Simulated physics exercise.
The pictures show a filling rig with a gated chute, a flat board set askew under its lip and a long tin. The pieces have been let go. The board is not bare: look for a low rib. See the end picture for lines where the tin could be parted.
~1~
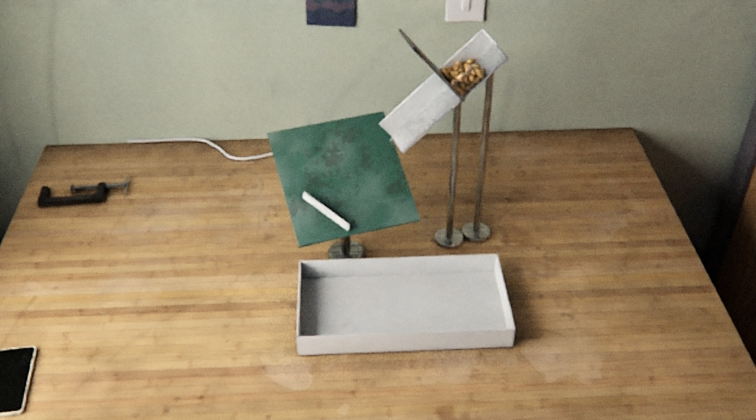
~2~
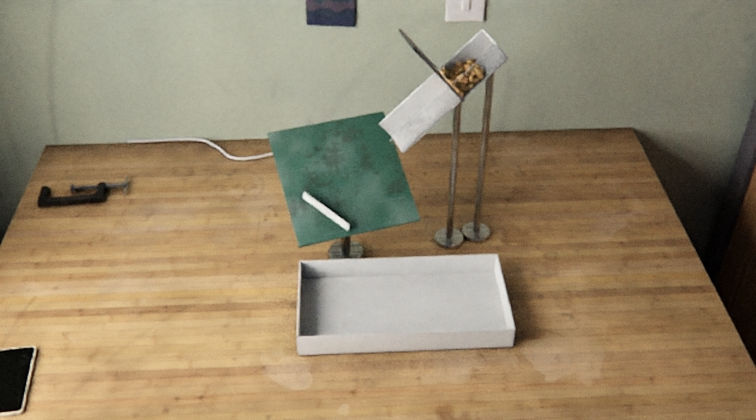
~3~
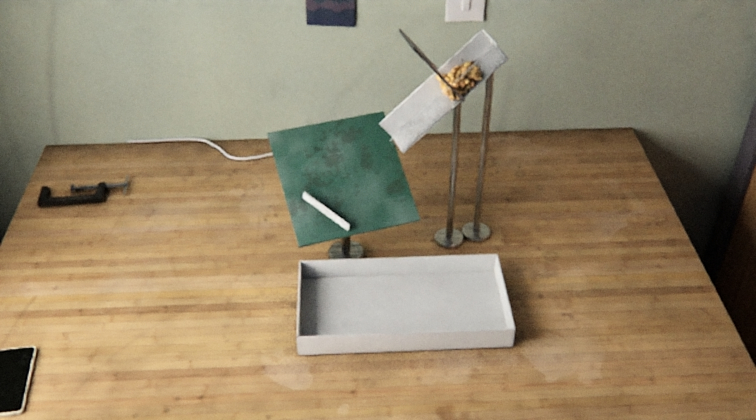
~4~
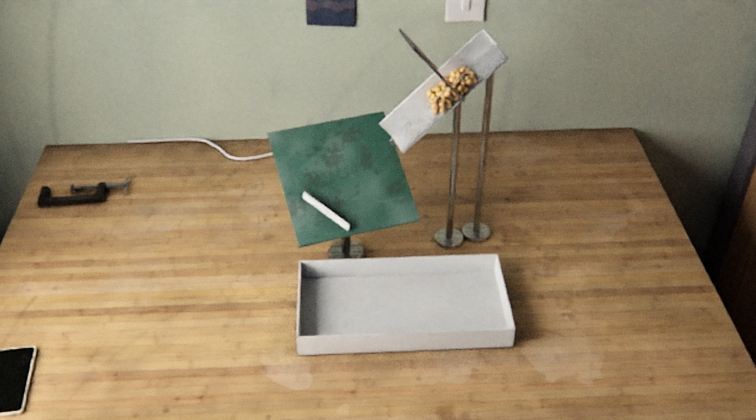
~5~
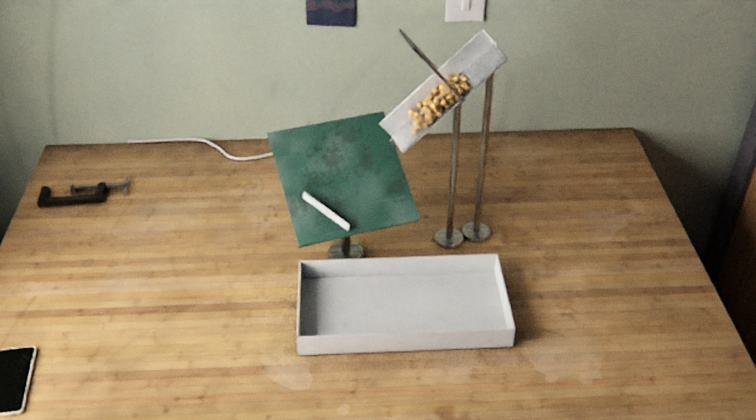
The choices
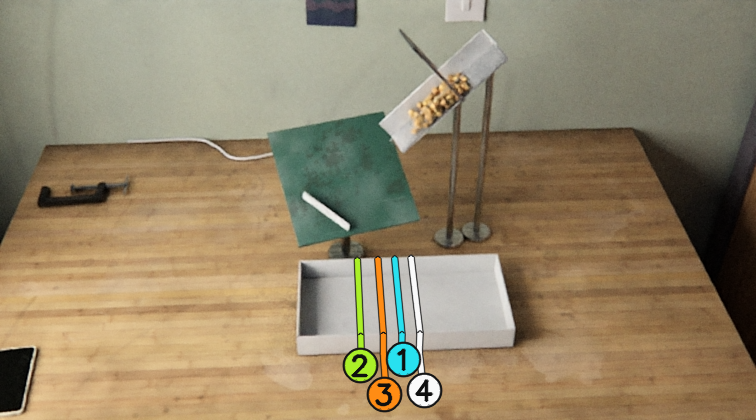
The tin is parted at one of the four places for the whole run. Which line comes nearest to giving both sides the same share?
The best line is 3.
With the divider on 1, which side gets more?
The left side.
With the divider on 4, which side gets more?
More lands on the left.
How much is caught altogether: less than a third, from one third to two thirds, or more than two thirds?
It is more than two thirds.
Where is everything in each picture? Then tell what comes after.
Load behind the gate at (459, 76), dried chickpeas; lip of the chute at (398, 145), sloping fairly steeply, in the first frame.
Middle of the board at (343, 176), tilted fairly steeply; middle of its low edge at (361, 233); of its high edge at (326, 122), in the second frame.
Front corners of the tin at (297, 337) and (515, 328), empty; front of the load at (446, 92), in the third frame.
Middle of the load at (453, 89); its front at (435, 112), about a third of the way to the lip; rib from (304, 192) to (350, 226), in the fourth frame.
Middle of the load at (437, 98); its front at (414, 131), about two thirds of the way to the lip, in the fifth frame.
On the marked copy, line 1 crosses the front rim at (401, 333); line 2 crosses the front rim at (360, 334); line 3 crosses the front rim at (383, 334); line 4 crosses the front rim at (419, 332).
With 1, of what is caught, nearly all on the left of the divider, a small part on the right.
With 2, of what is caught, a small part on the left of the divider, nearly all on the right.
With 3, of what is caught, about half on the left of the divider, about half on the right.
With 4, of what is caught, all on the left of the divider, none on the right.
